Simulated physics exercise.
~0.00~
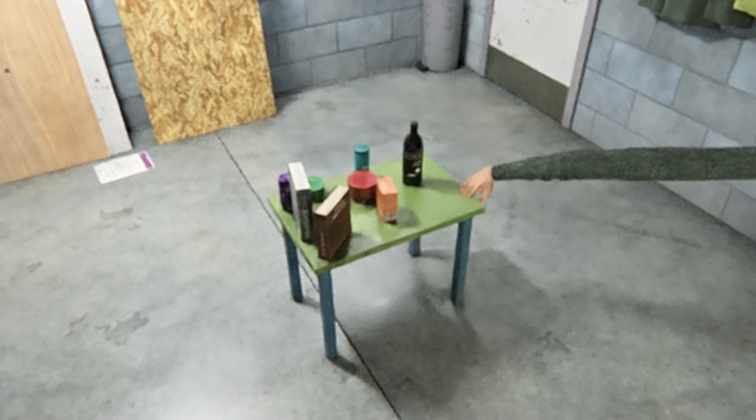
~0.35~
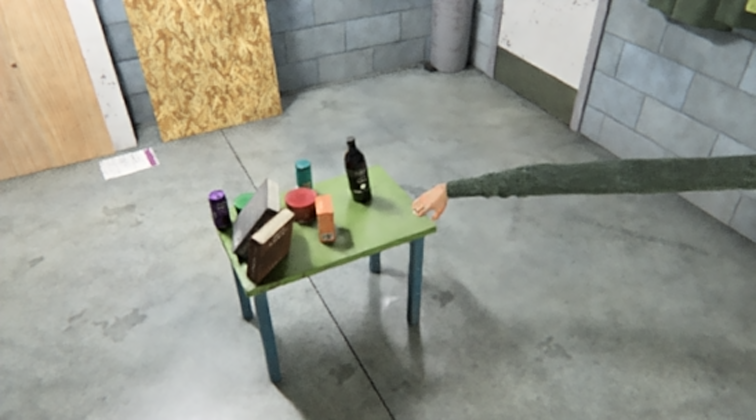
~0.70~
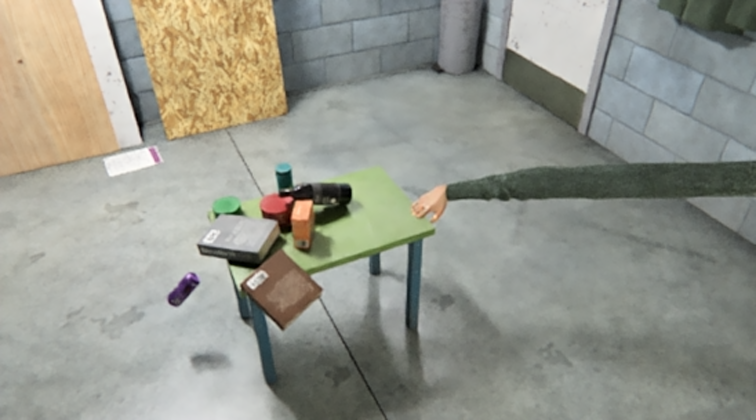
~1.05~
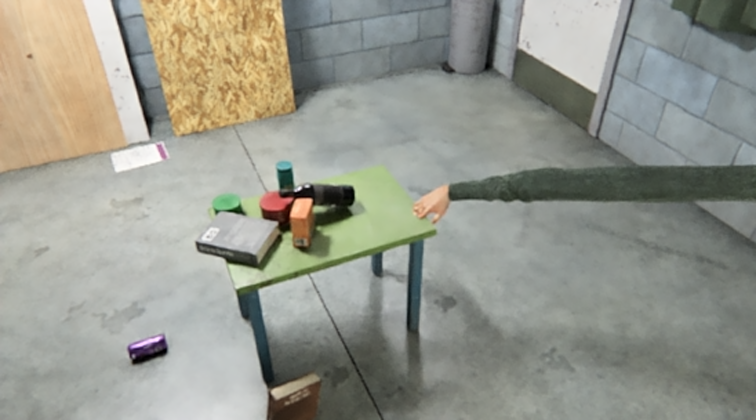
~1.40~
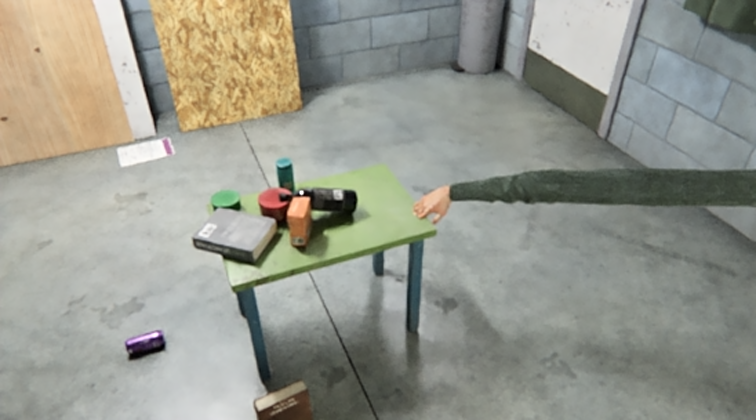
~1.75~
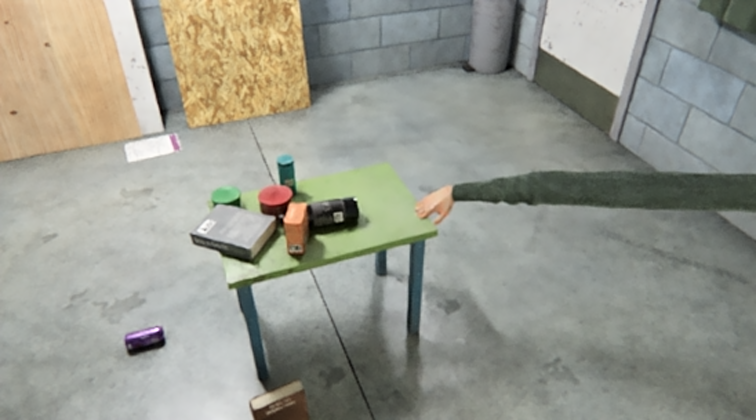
In a grey block-walled room, a hand jerked a small green table to the left, tipping over the dark bottle and grey book on top, while a purple can and a brown book fell off and ended up on the concrete floor.
